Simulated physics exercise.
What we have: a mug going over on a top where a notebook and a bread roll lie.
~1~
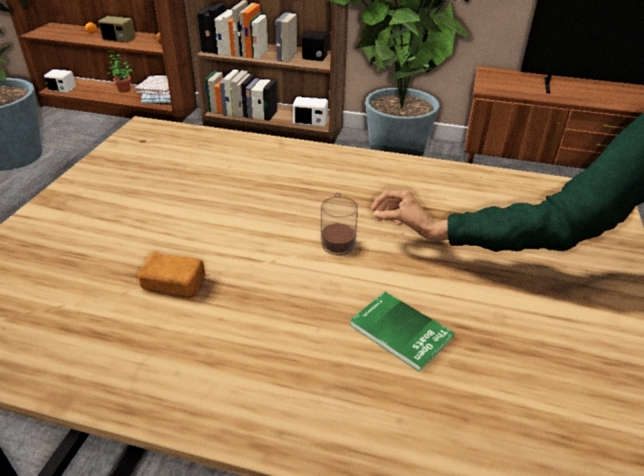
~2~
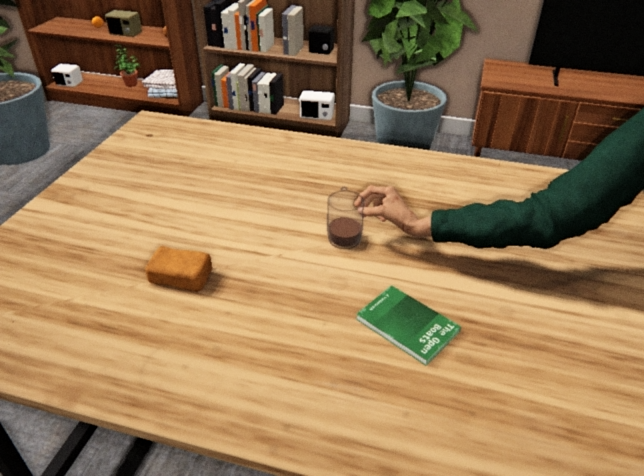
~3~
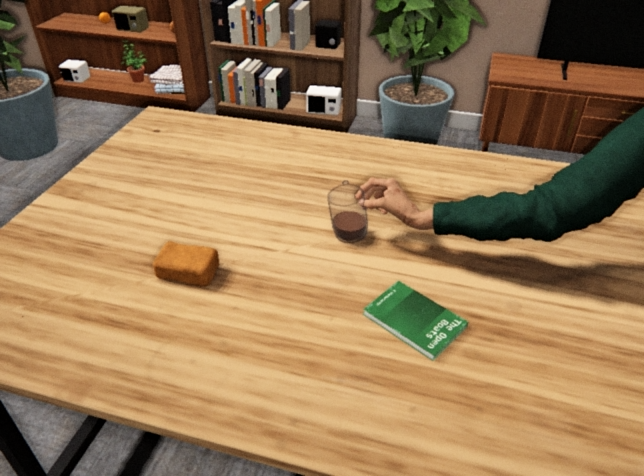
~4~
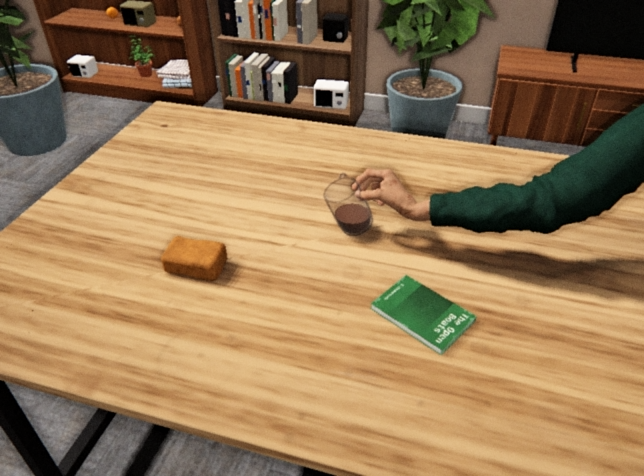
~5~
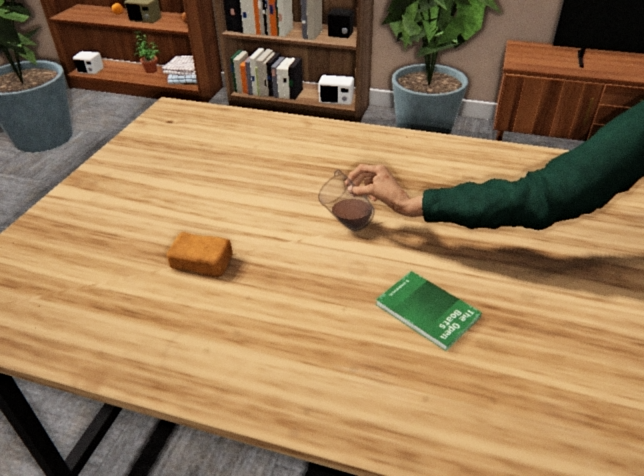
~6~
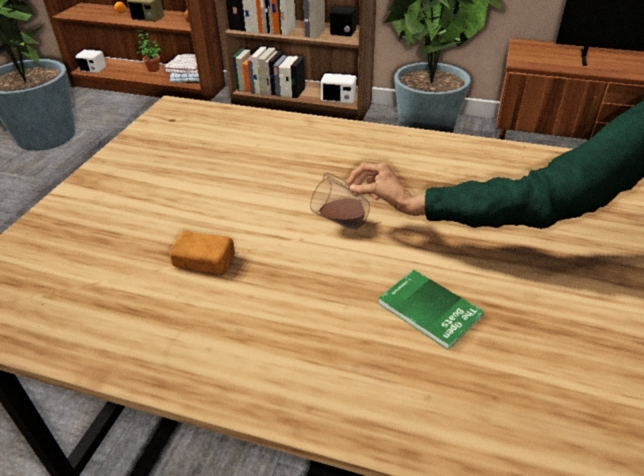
An arm in a dark green sleeve reaches from the right over a pale wooden table, seen from above at an angle, with bookshelves, potted plants and a cabinet behind. A clear glass of dark red liquid stands near the middle, a brown bread roll left, a green book lower right. The fingers meet the glass and it tilts steeply left as the camera shifts slightly.
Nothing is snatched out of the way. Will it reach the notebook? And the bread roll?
As for the notebook, it remains untouched; the bread roll ends up in the puddle.
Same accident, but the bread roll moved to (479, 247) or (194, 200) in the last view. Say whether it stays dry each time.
One: It remains untouched. Two: It gets wet.
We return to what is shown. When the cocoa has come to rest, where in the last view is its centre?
At about (193, 236).
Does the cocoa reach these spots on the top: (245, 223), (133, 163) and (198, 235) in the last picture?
First wet, second dry, third in the puddle.
Shortly, the puddle covers about as much as a plate; the notebook is still dry; the bread roll is soaking at its edge.
At the finish, the puddle covers about as much as a plate; the notebook is still dry; the bread roll is soaking at its edge.
